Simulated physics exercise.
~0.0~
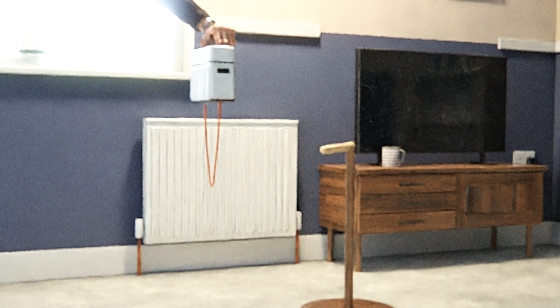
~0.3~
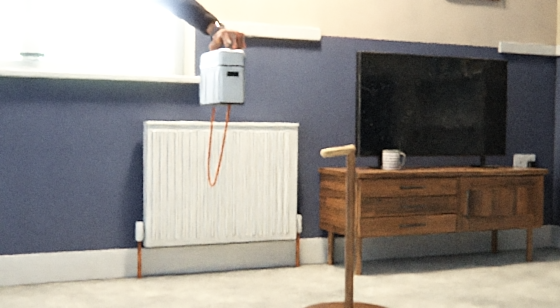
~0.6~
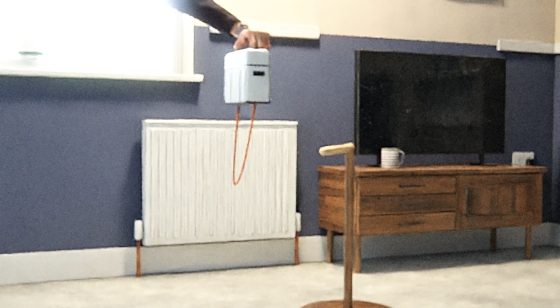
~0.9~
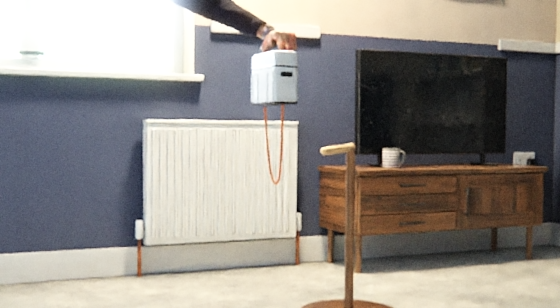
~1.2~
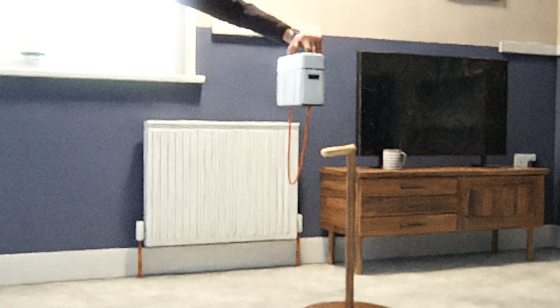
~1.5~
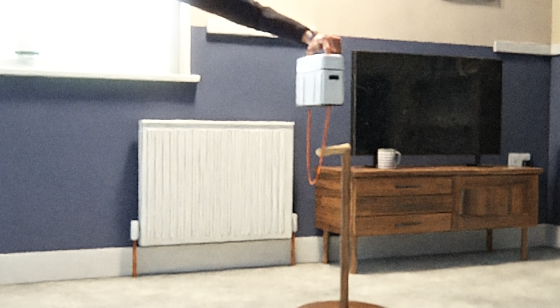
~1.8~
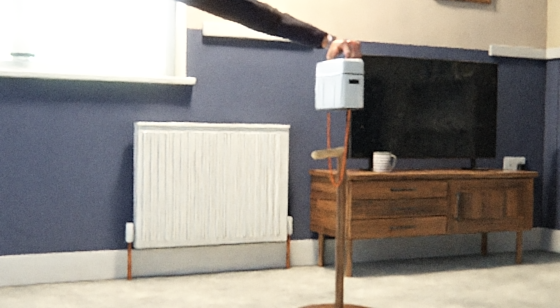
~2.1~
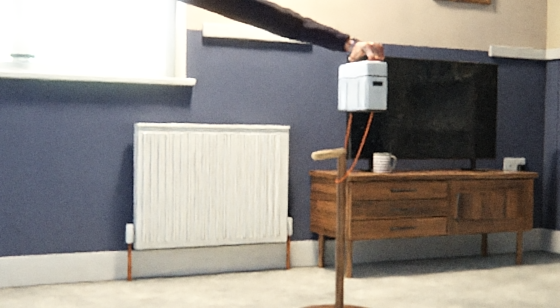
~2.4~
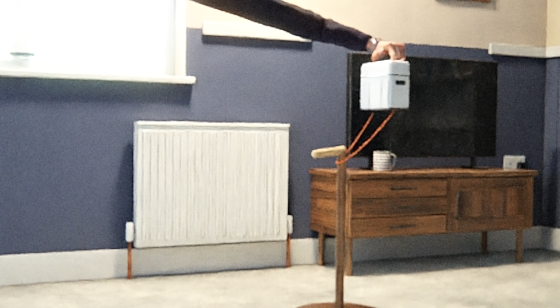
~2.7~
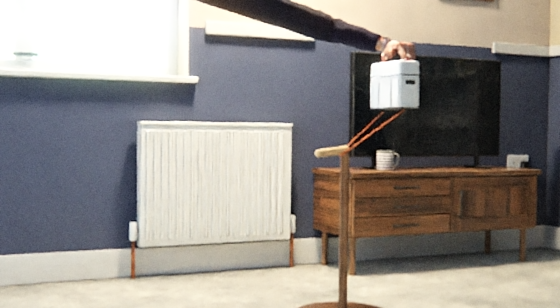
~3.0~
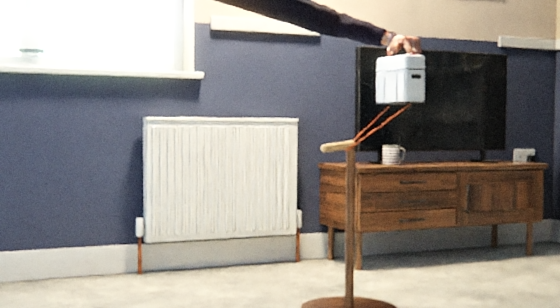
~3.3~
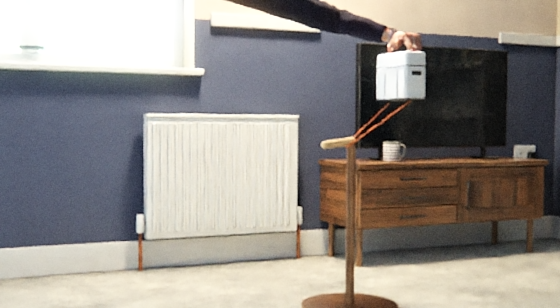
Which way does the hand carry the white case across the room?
The hand carries the white case to the right, from above the radiator to in front of the television.
Living room with radiator and television, a hand carrying a white case rightward past a wooden post until its orange loop snags taut.
